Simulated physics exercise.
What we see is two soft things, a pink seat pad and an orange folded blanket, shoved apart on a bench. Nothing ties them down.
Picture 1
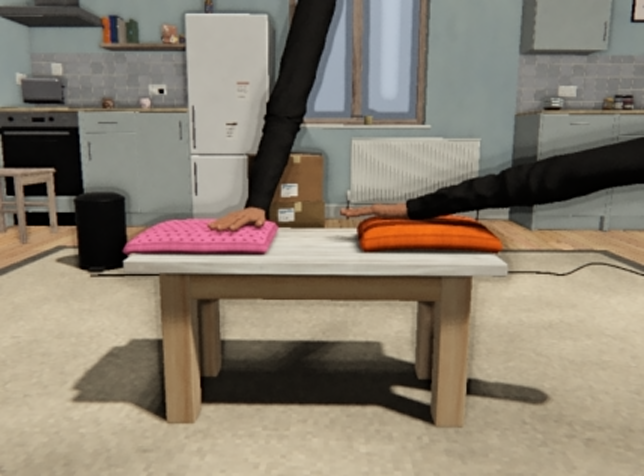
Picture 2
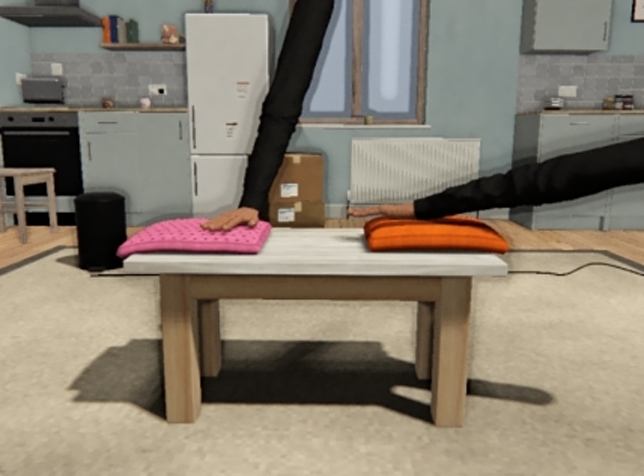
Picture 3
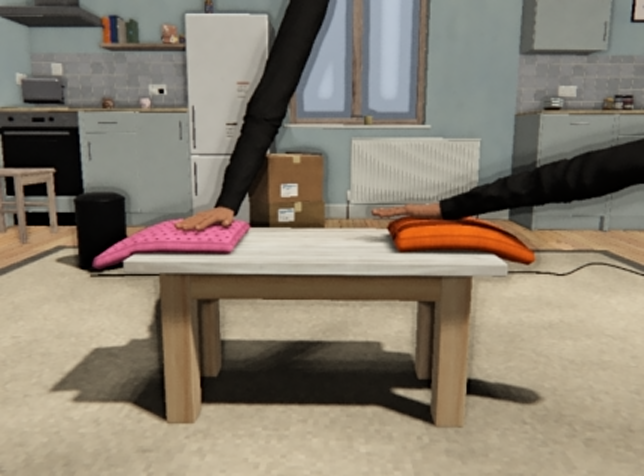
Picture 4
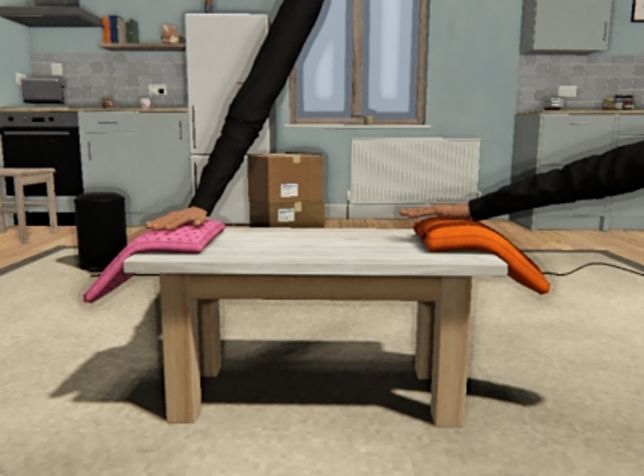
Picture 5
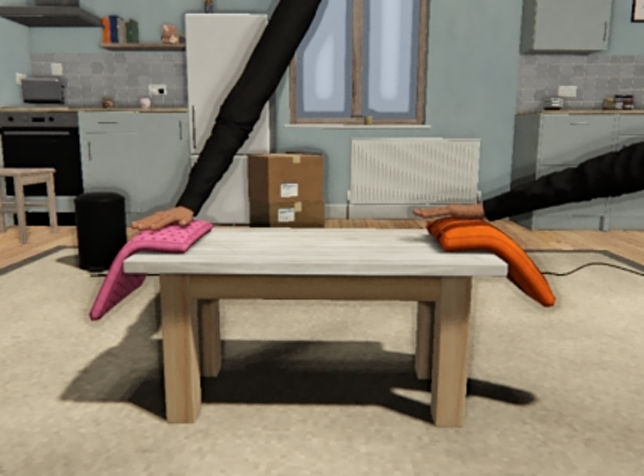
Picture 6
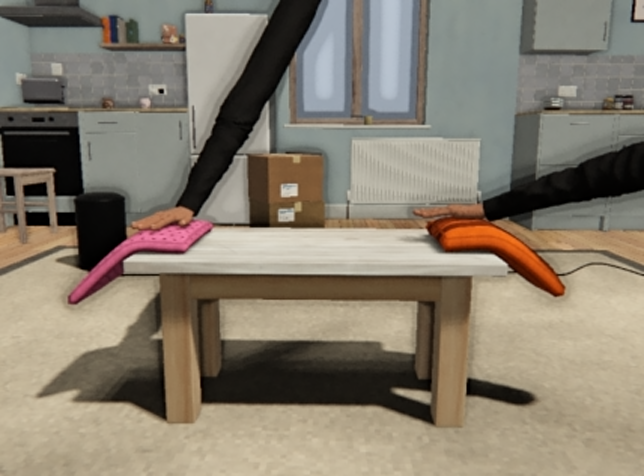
Two hands pushing a pink seat pad left and an orange folded blanket right across a bench, their outer ends drooping over the edges.
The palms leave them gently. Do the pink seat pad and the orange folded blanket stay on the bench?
In the end the pink seat pad tips over and falls; the orange folded blanket goes down.
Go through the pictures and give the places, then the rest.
In the first frame, seat pad tip (138, 242); folded blanket tip (491, 240).
In the second frame, seat pad tip (131, 244); folded blanket tip (497, 241).
In the third frame, seat pad tip (110, 257); folded blanket tip (522, 253).
In the fourth frame, seat pad tip (102, 291); folded blanket tip (536, 282).
In the fifth frame, seat pad tip (107, 307); folded blanket tip (541, 295).
In the sixth frame, seat pad tip (86, 292), well over half past the edge; folded blanket tip (551, 285), well over half past the edge.
Then, 0.32 s after the last picture, seat pad falling near (139, 278); folded blanket falling near (500, 282).
Then, 0.60 s after the last picture, seat pad on the floor near (114, 386); folded blanket on the floor near (528, 388).
At rest, seat pad on the floor near (103, 386); folded blanket on the floor near (547, 388). The pink seat pad goes down and the orange folded blanket slumps off the end.
